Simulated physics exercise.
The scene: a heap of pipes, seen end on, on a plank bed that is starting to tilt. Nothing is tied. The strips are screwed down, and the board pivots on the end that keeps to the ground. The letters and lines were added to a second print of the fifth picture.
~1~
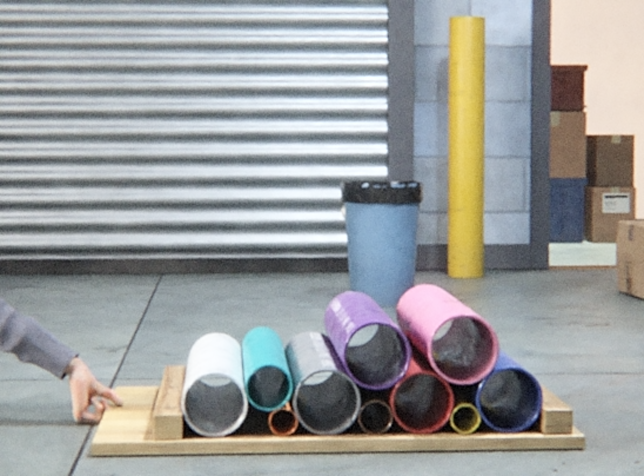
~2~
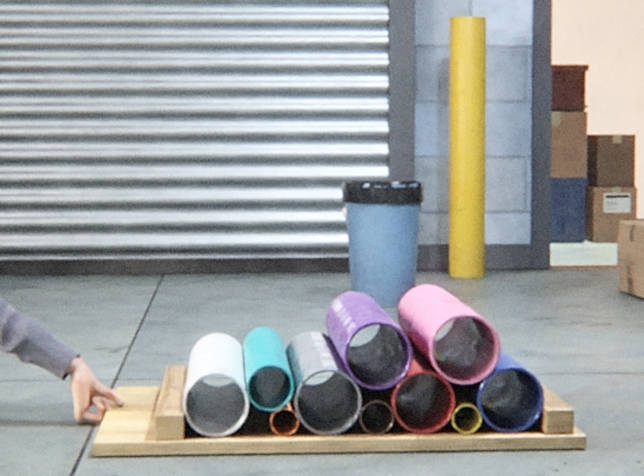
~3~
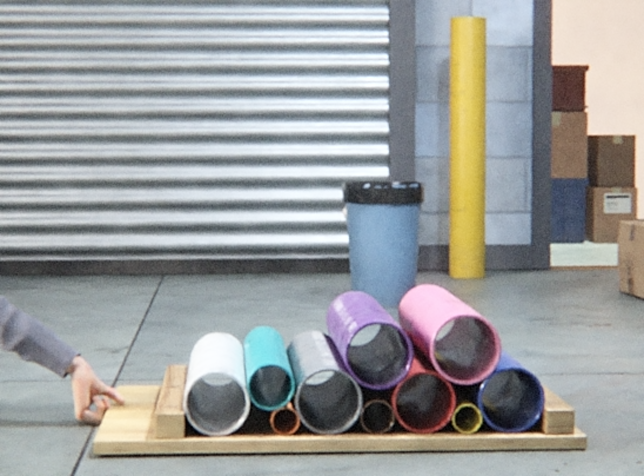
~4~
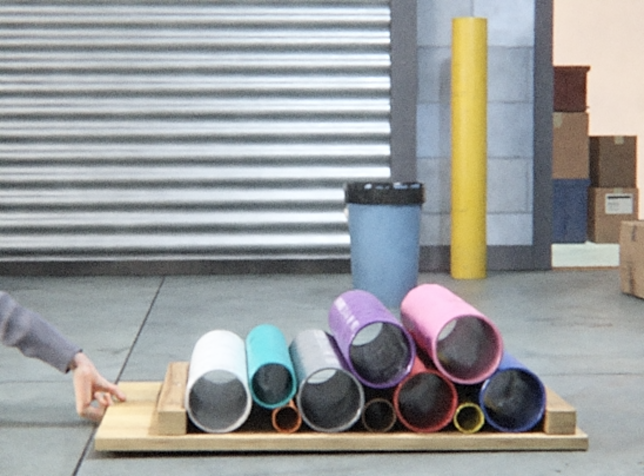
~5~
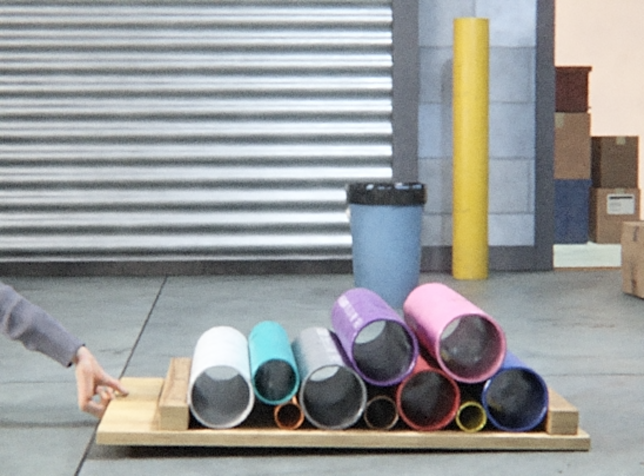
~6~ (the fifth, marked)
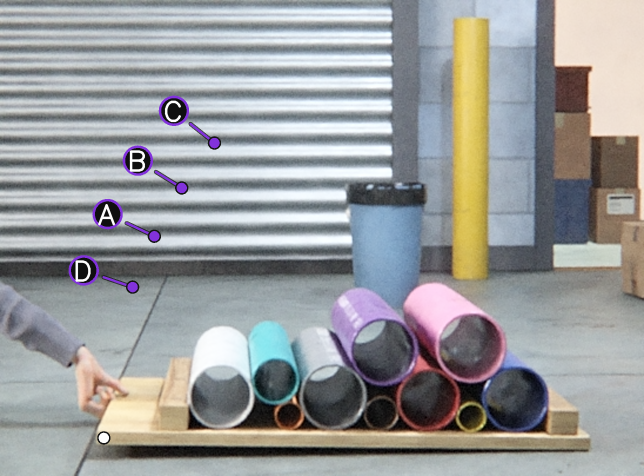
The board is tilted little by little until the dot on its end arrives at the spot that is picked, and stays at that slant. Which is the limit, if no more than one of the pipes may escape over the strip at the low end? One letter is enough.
Mark C is as high as it can go.
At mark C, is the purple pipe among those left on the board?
Yes.
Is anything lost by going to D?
At D: No.
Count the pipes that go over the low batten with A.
At A the number is none.
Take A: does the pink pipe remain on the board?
Yes, with A.
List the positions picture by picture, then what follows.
In the first picture, grey pipe (327, 402); brown pipe (375, 418); red pipe (422, 402).
In the second picture, red pipe (424, 403).
In the third picture, board (332, 403); white pipe (217, 403); grey pipe (329, 401).
In the fourth picture, board (333, 402); white pipe (219, 401).
In the fifth picture, board (335, 399); white pipe (221, 396).
On the marked copy, A at (154, 236); B at (182, 188); C at (215, 143); D at (133, 287); the white dot at (104, 438).
Following C. Soon after the start, board at 20°.
Later, board at 38°.
In the end, board at 39°, none over the low batten.
As for the rest, A none over the low batten; B none over the low batten; D none over the low batten.
